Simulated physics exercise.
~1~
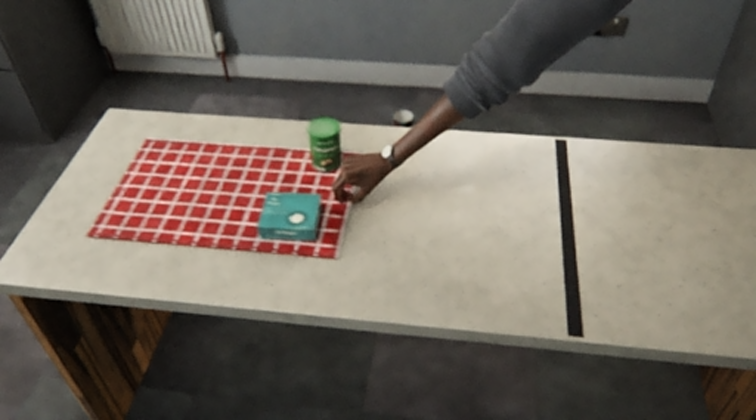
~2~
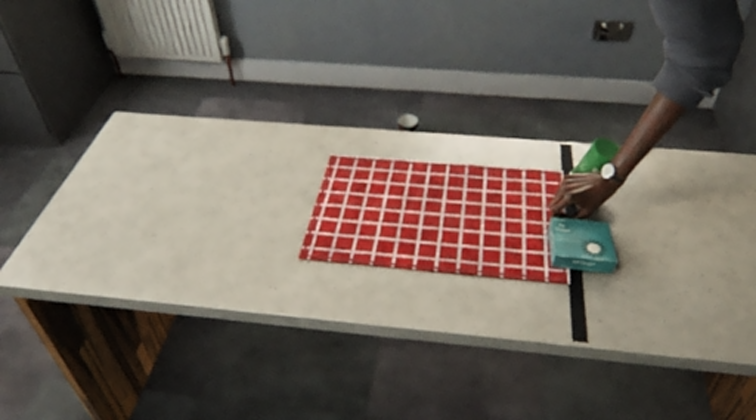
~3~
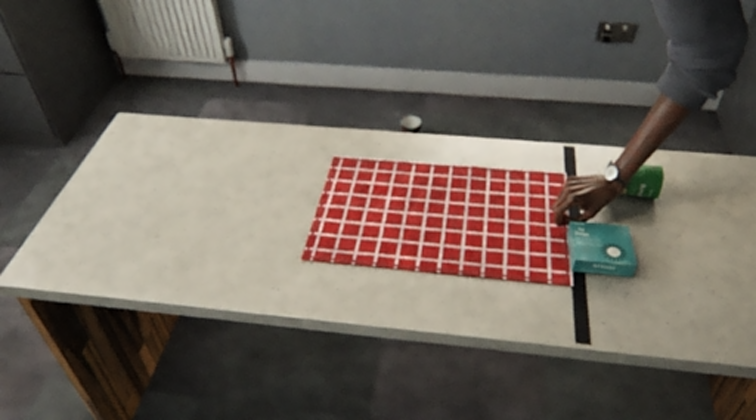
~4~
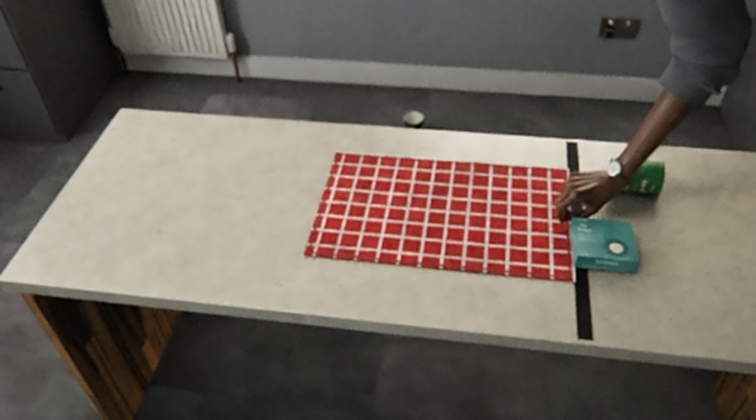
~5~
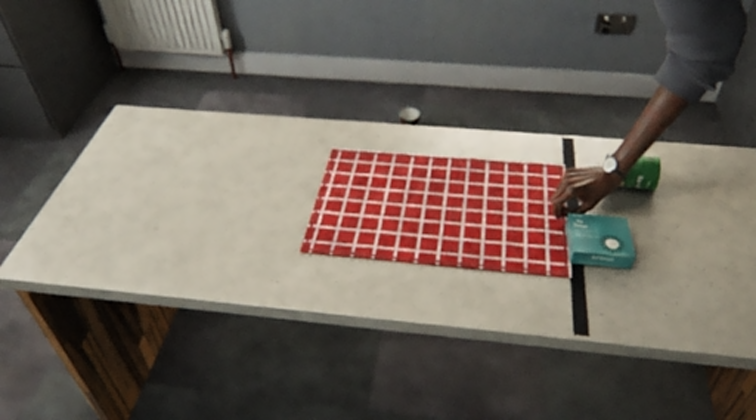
The clip opens on a pale desk where a red checked cloth lies at the left, carrying a turquoise packet and an upright green tin near its right edge. A hand wearing a watch grips that edge and pulls the cloth right toward a black tape line. As the hem reaches the tape, the tin tilts over and the packet slides forward past the edge. The tin ends up on its side beyond the line, and the packet comes to rest just ahead of the hem. The cloth stays still at the tape, the hand still holding its edge.
